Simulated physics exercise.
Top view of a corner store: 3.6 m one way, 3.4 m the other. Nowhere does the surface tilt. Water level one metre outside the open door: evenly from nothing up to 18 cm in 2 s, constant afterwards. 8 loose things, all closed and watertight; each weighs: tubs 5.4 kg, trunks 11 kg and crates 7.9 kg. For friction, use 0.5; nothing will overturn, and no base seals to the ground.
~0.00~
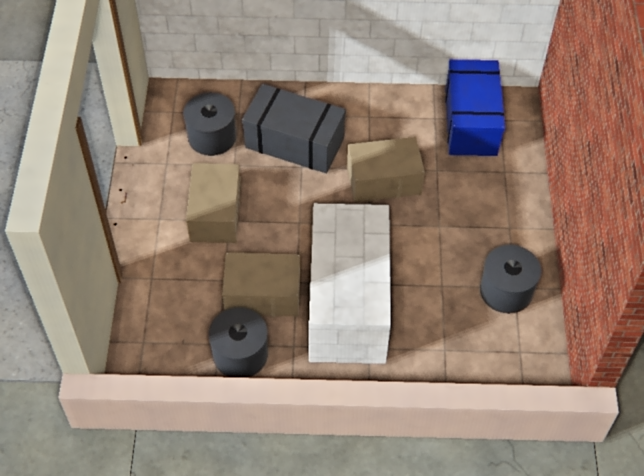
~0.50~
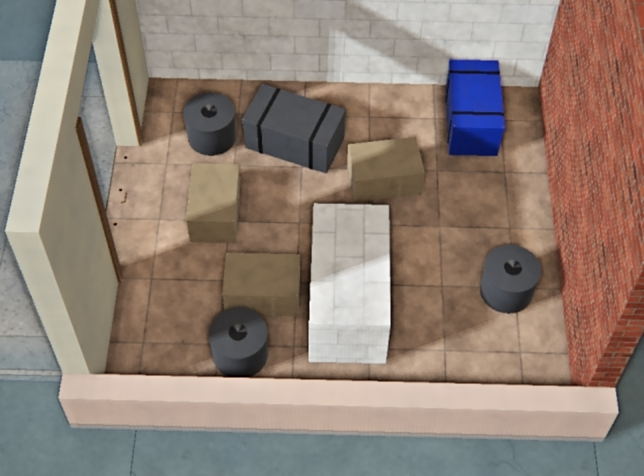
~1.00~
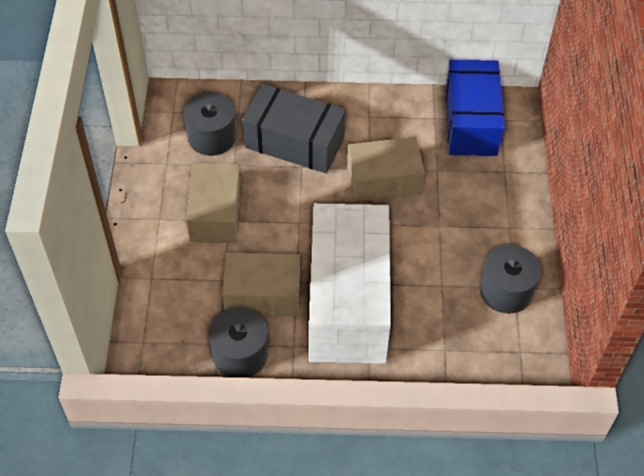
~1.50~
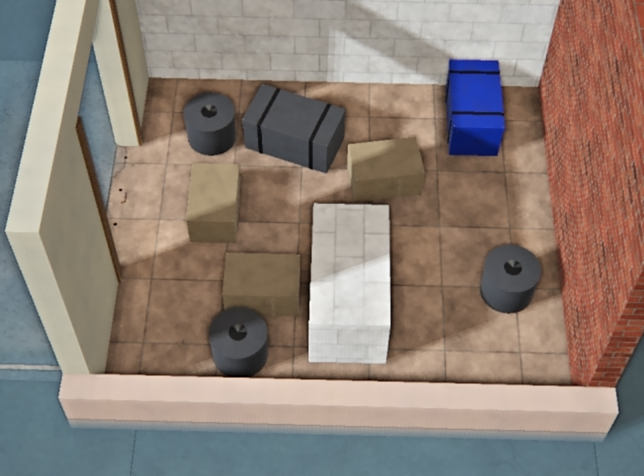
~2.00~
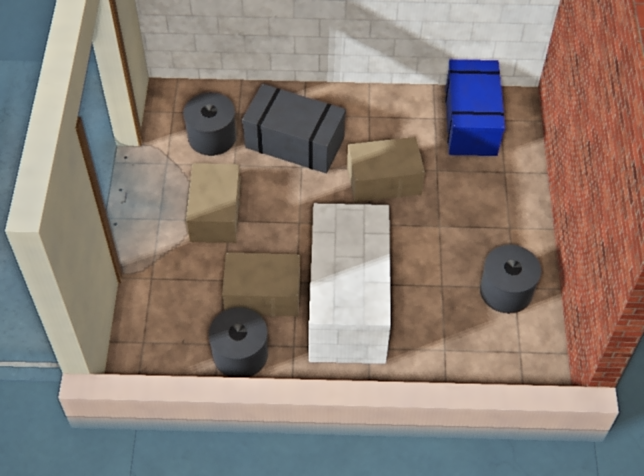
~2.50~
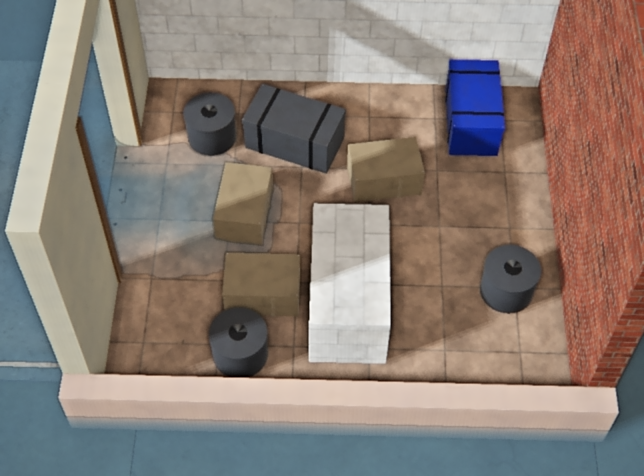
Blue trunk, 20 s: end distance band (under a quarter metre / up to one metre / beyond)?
Beyond one metre.
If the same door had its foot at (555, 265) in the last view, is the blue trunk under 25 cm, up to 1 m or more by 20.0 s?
Blue trunk: Drifts slightly.
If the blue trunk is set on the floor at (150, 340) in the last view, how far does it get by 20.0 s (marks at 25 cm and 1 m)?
Looks like it is pushed slightly.
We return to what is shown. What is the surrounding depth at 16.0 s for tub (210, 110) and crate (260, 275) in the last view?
Close to 13 and 14 centimetres.
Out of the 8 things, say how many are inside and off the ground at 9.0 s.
I get 8.
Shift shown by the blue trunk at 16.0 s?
Around 60 cm from the start by that time.
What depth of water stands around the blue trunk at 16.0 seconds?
I'd say around 18 cm.
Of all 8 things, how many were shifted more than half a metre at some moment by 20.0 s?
My count gives 8.
After 4.0 s the blue trunk is near (478, 92), 0.0 m from its start, aground; 1 afloat.
After 9.0 s the blue trunk is near (500, 95), 0.2 m from its start, afloat; 8 afloat.
After 16.0 s the blue trunk is near (414, 70), 0.6 m from its start, afloat; 8 afloat.
After 20.0 s the blue trunk is near (208, 72), 2.4 m from its start, afloat; 8 afloat.
